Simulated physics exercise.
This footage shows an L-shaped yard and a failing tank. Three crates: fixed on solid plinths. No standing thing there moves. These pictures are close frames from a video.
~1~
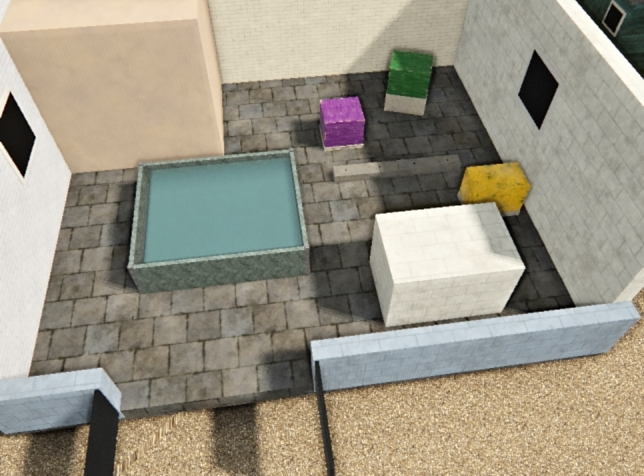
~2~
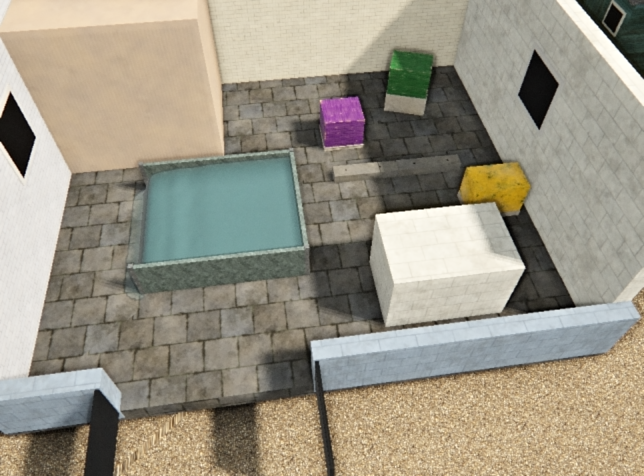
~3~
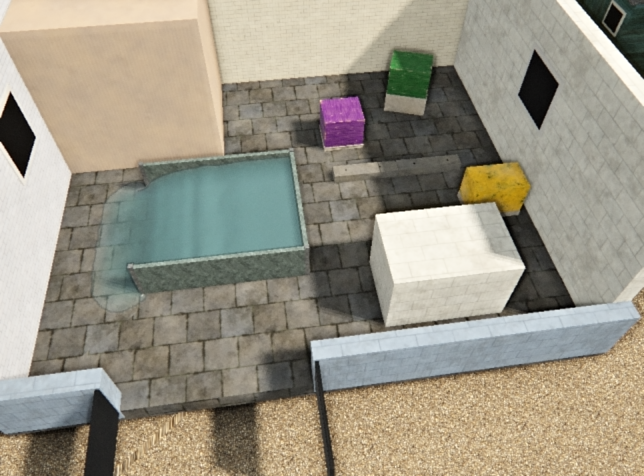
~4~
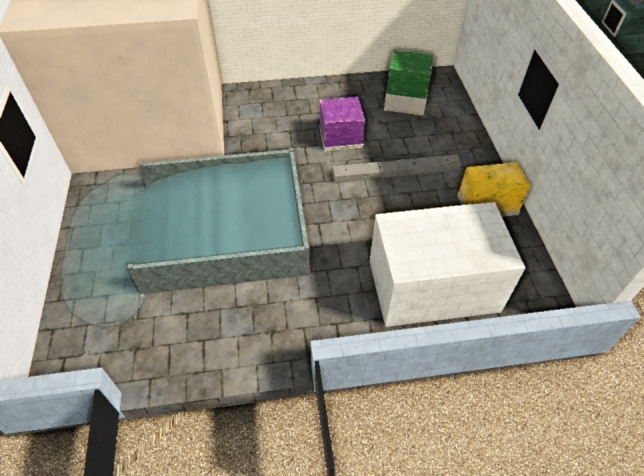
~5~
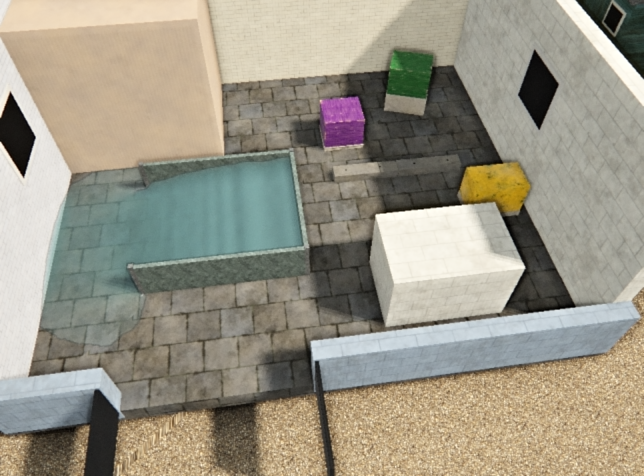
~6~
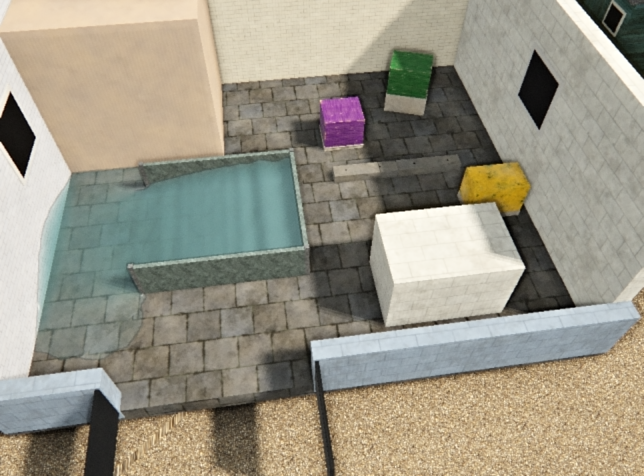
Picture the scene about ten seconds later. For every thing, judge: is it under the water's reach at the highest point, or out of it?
Purple crate: Within reach, so wet; green crate: Out of reach, so dry; yellow crate: Out of reach, so dry.
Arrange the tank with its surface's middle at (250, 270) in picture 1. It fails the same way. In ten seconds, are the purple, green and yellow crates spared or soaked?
Well, the purple crate gets swamped, the green crate avoids the flood, but the yellow crate gets swamped.
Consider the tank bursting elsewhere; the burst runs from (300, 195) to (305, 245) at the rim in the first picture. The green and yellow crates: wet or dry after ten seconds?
Note - green remains untouched, yellow goes wet.
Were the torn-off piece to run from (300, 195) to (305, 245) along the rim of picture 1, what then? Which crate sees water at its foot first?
That would be the one in yellow.
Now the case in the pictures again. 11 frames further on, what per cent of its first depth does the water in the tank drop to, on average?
Near 38 in a hundred.
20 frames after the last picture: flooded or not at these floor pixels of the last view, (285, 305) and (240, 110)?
In order: Submerged and waterless.
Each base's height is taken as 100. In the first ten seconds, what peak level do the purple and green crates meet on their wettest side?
About 290 % and 20 %.
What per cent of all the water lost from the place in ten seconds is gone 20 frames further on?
It comes to around 15 per cent.
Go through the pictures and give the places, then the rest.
The first picture shows still water in the tank at (219, 207).
In the second picture, the front is at (136, 294), out from the gap at (147, 232).
In the third picture, the front is at (118, 307), out from the gap at (147, 233).
In the fourth picture, the front is at (118, 180), out from the gap at (147, 233).
In the fifth picture, water pours out at (147, 233) and has run to (41, 319).
In the sixth picture, water pours out at (147, 233) and has run to (36, 343).
A moment on, water covers 15 % of the floor; the purple crate not reached, the green crate not reached, the yellow crate not reached.
Next, water covers 20 % of the floor; the purple crate not reached, the green crate not reached, the yellow crate not reached.
Then, water covers 45 % of the floor; the purple crate water round its plinth, the green crate not reached, the yellow crate not reached.
Later, water covers 75 % of the floor; the purple crate water round its plinth, the green crate water round its plinth, the yellow crate water round its plinth.
In the end, water covers 95 % of the floor; the purple crate was topped, the green crate stayed above the water, the yellow crate stayed above the water.
